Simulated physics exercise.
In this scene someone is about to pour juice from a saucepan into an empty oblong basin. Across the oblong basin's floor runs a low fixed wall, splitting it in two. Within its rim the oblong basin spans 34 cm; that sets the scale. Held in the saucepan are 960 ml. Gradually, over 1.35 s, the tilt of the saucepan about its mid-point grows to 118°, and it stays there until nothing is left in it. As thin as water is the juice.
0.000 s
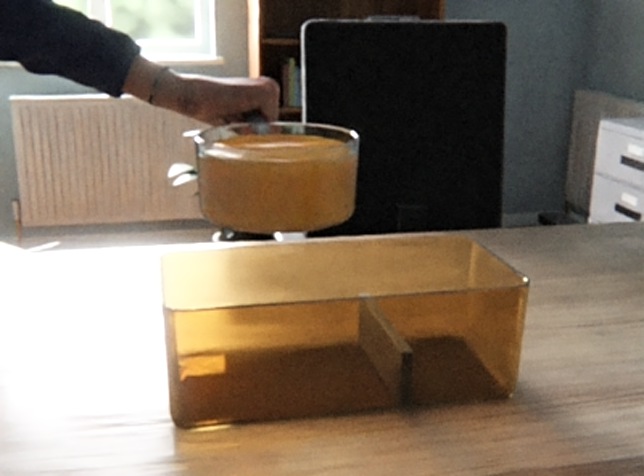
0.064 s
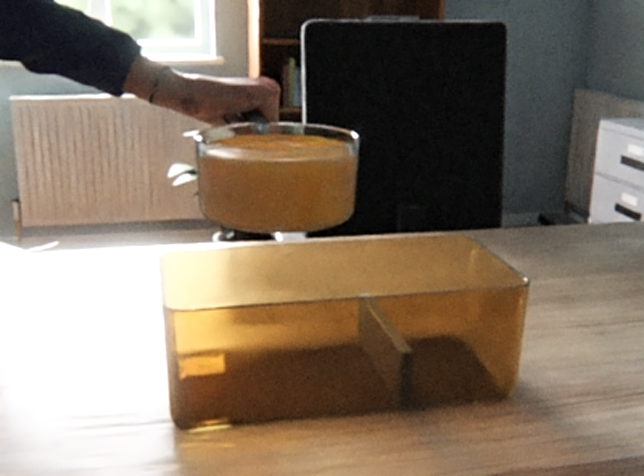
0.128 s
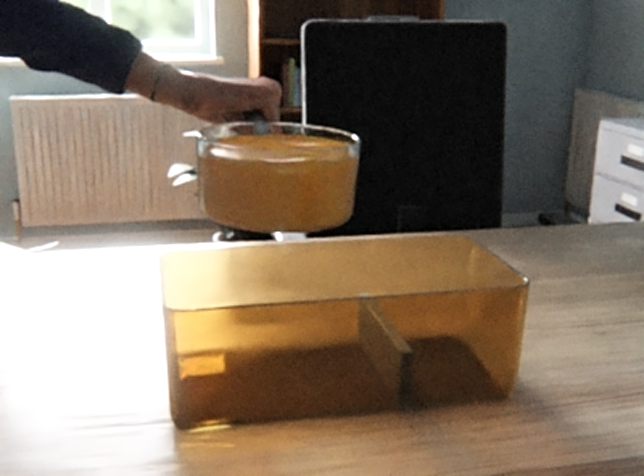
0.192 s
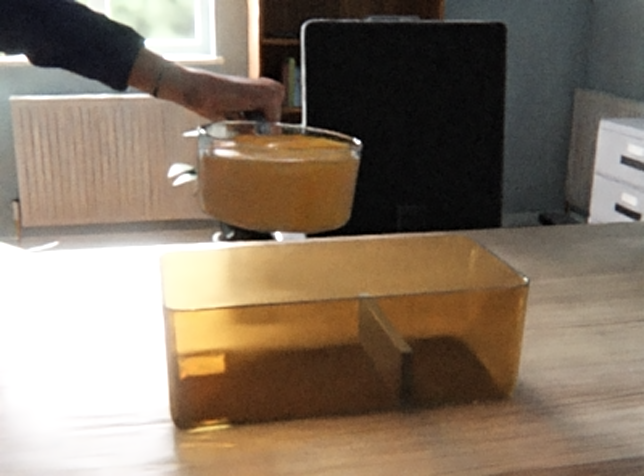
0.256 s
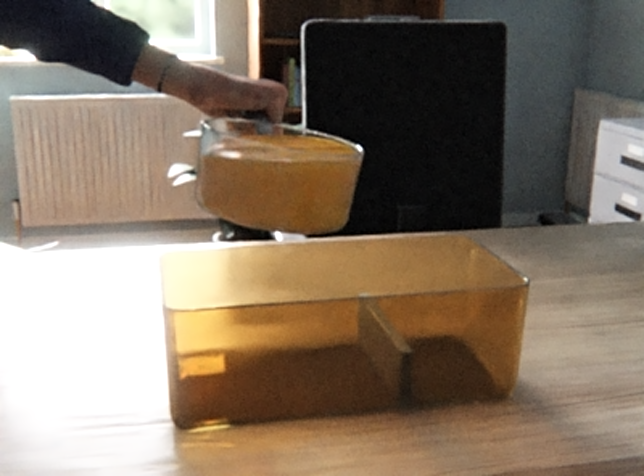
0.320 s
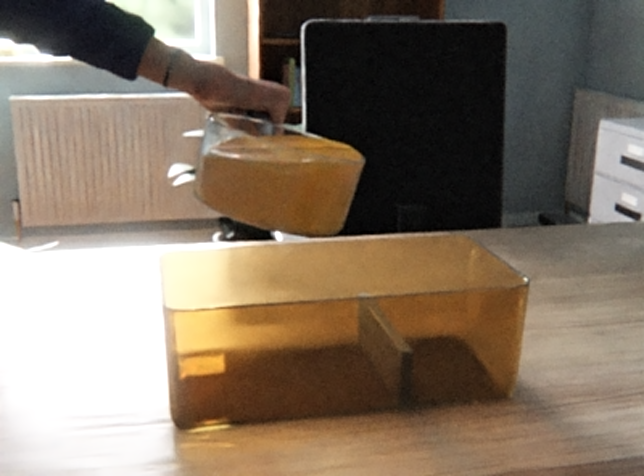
On a wooden table indoors, a hand gradually tilts a saucepan of orange juice rightward above an oblong basin.
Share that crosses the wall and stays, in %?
68 %.
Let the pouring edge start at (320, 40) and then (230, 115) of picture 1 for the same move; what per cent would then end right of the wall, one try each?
I'd expect close to 60 per cent and then close to 5 per cent.
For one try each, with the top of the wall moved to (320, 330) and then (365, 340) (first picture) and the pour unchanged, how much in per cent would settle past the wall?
First try about 100 %, second try about 70 %.
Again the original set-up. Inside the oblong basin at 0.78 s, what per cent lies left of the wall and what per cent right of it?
Around 2 on the left side and 34 on the right side.
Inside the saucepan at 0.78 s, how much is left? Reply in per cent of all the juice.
Around 40 in a hundred.
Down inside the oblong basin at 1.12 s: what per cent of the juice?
The fraction sits near 94 in a hundred.
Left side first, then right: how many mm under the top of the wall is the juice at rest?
About 48 mm left, about 18 mm right.
Then, 0.78 s in, the tilt is 73° and 39 per cent is still to pour, 2 is left of the wall and 34 right of it.
Then, 1.12 s in, the tilt is 109° and 4 per cent is still to pour, 26 is left of the wall and 68 right of it.
Then, 1.47 s in, the tilt is 118° and 0 per cent is still to pour, 31 is left of the wall and 68 right of it.
Then, 1.85 s in, the tilt is 118° and 0 per cent is still to pour, 31 is left of the wall and 68 right of it.
Finally, 31 per cent lies left of the wall, 68 right of it and 0 outside.
